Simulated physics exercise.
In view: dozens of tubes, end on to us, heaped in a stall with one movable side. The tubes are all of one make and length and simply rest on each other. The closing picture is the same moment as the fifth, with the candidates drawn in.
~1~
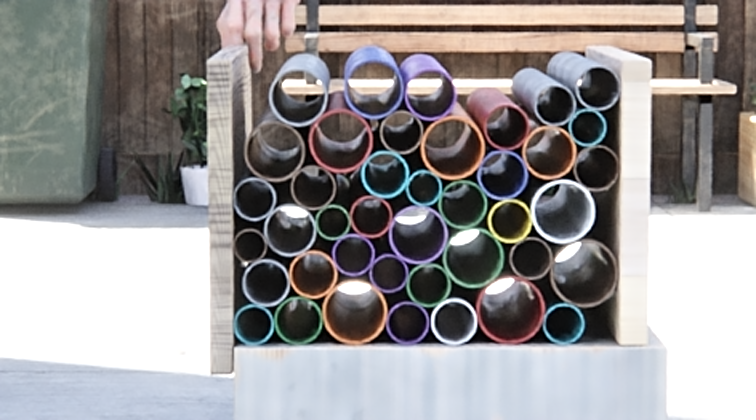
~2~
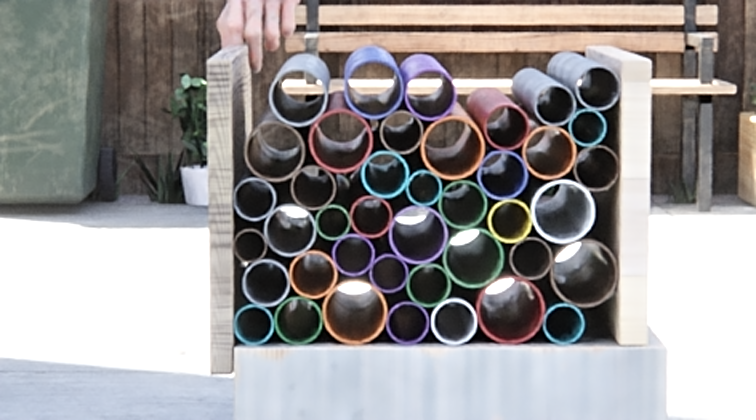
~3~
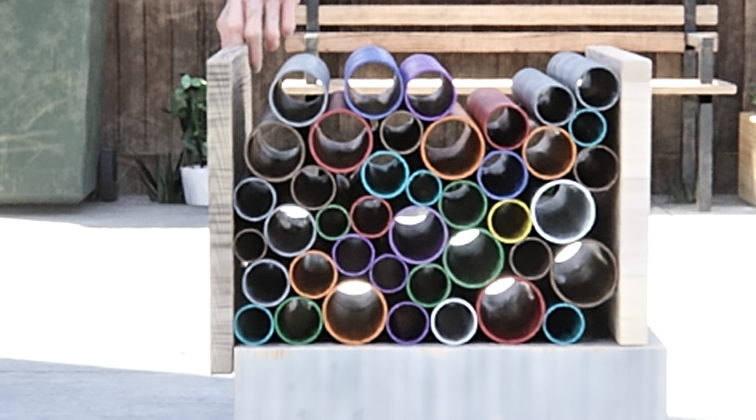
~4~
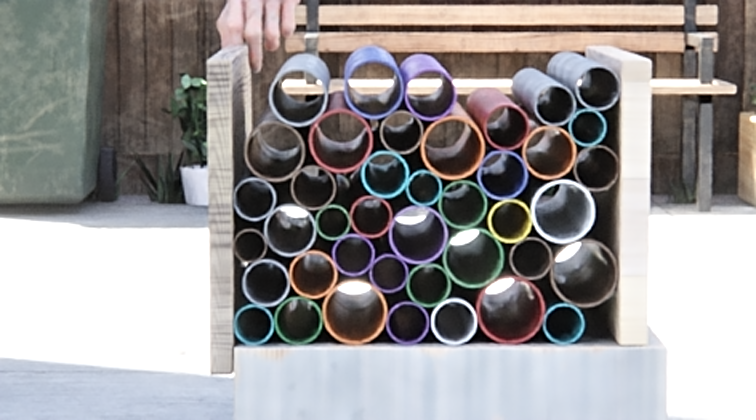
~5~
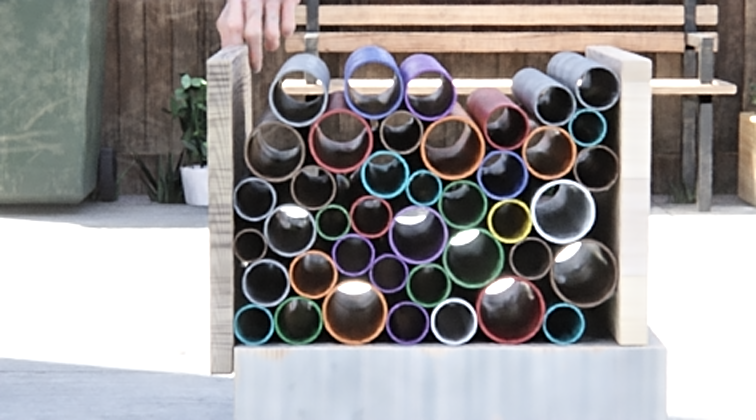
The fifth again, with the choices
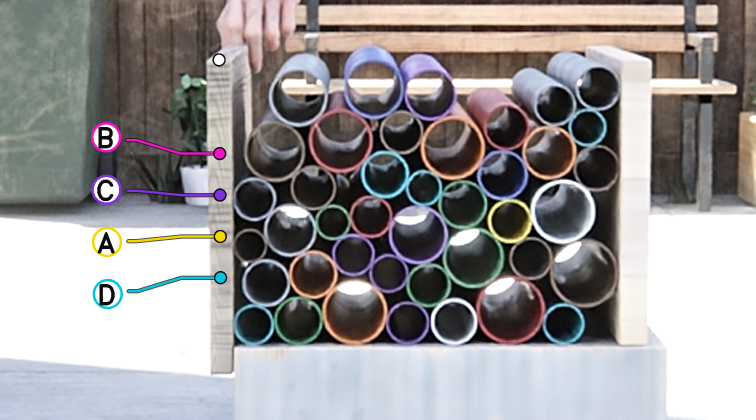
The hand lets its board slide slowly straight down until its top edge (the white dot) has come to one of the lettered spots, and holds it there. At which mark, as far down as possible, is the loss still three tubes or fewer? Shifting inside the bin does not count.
A is the limit.
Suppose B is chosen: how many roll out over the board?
It comes to none.
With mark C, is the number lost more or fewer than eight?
Fewer than eight.
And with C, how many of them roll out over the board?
It comes to none.
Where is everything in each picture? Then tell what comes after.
Side board (232, 195); a turquoise tube (254, 324); a red tube (511, 310), in the first frame.
A red tube (511, 310); an orange tube (313, 275), in the second frame.
A purple tube (418, 234); a white tube (563, 211), in the third frame.
A brown tube (313, 187); an orange tube (453, 148), in the fourth frame.
A turquoise tube (587, 128); a grey tube (598, 88); side board (232, 195), in the fifth frame.
On the marked copy, A at (220, 236); B at (219, 154); C at (220, 195); D at (220, 278); the white dot at (219, 60).
With A. Early on, top of the board (233, 150).
Further on, top of the board (233, 235).
At the end, top of the board (233, 235), three out over the board.
As for the rest, B none out over the board; C none out over the board; D more than three out over the board.
